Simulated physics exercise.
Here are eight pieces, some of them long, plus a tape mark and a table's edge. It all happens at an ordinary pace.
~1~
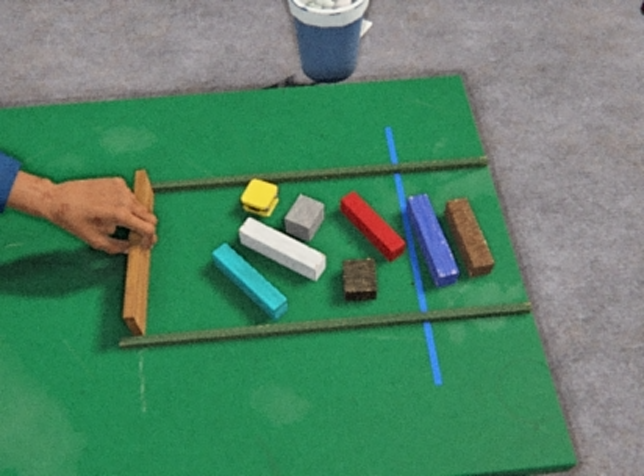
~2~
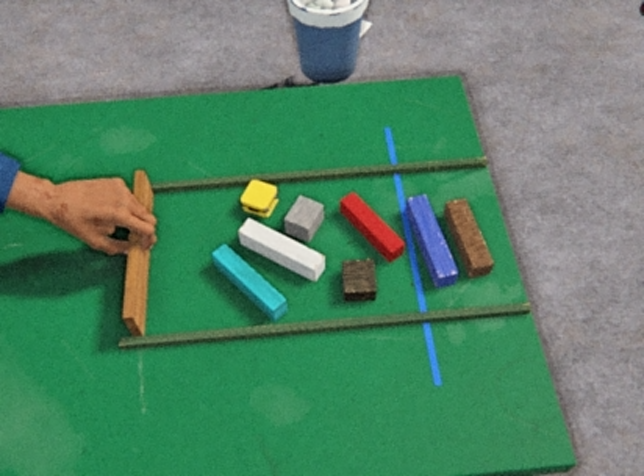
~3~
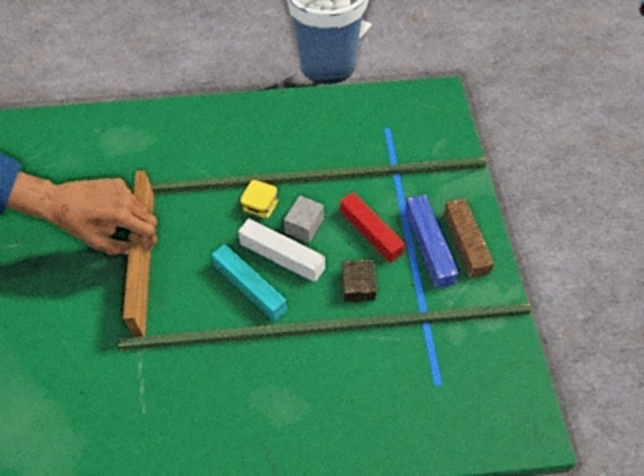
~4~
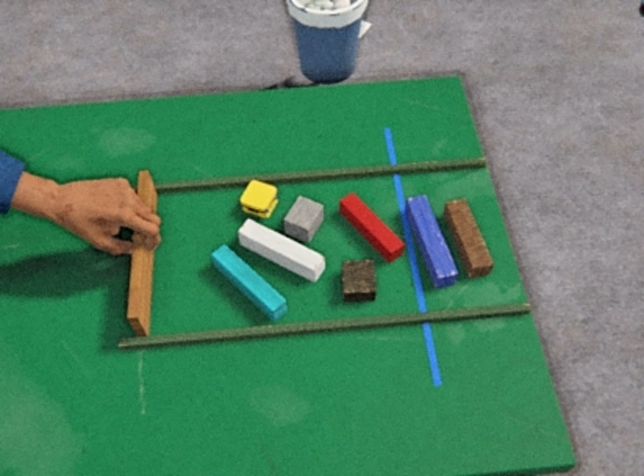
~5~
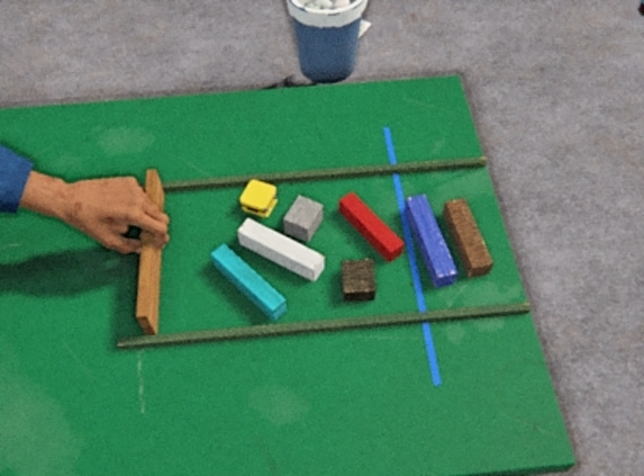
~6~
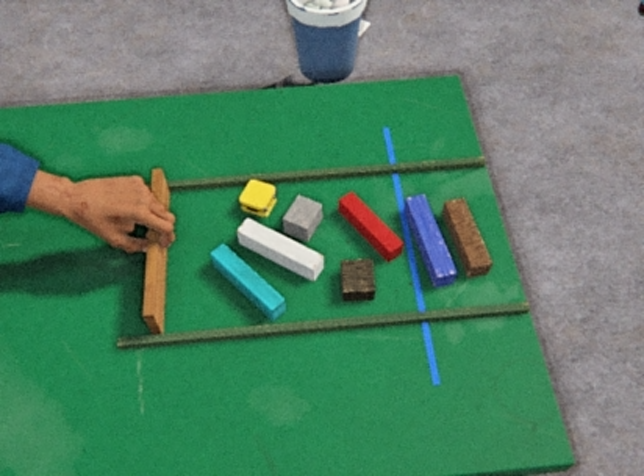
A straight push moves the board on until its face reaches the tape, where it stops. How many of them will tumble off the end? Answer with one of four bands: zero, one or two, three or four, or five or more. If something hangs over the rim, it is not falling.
Zero.
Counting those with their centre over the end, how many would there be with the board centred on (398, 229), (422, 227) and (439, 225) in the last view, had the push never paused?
0, 1 and 2.
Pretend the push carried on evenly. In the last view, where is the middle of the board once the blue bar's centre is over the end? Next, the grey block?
(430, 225) and (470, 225), roughly.
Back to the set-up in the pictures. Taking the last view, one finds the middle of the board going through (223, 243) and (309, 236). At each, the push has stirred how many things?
1 and 6.
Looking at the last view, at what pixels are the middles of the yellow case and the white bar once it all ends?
Taking them in turn, first comes (410, 179), then (436, 231).
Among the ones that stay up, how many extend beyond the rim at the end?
Things overhanging at the end: 1.
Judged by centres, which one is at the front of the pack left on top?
It's the brown bar that is foremost.
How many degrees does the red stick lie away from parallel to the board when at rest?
The angle comes out near 10 degrees.
Soon after, none off yet; brown bar at rest near (466, 237); blue bar at rest near (429, 240); red stick at rest near (370, 227).
After that, none off yet; brown bar at rest near (466, 237); blue bar at rest near (429, 240); red stick displaced a little near (395, 221).
In the end, the number that fall off is zero.
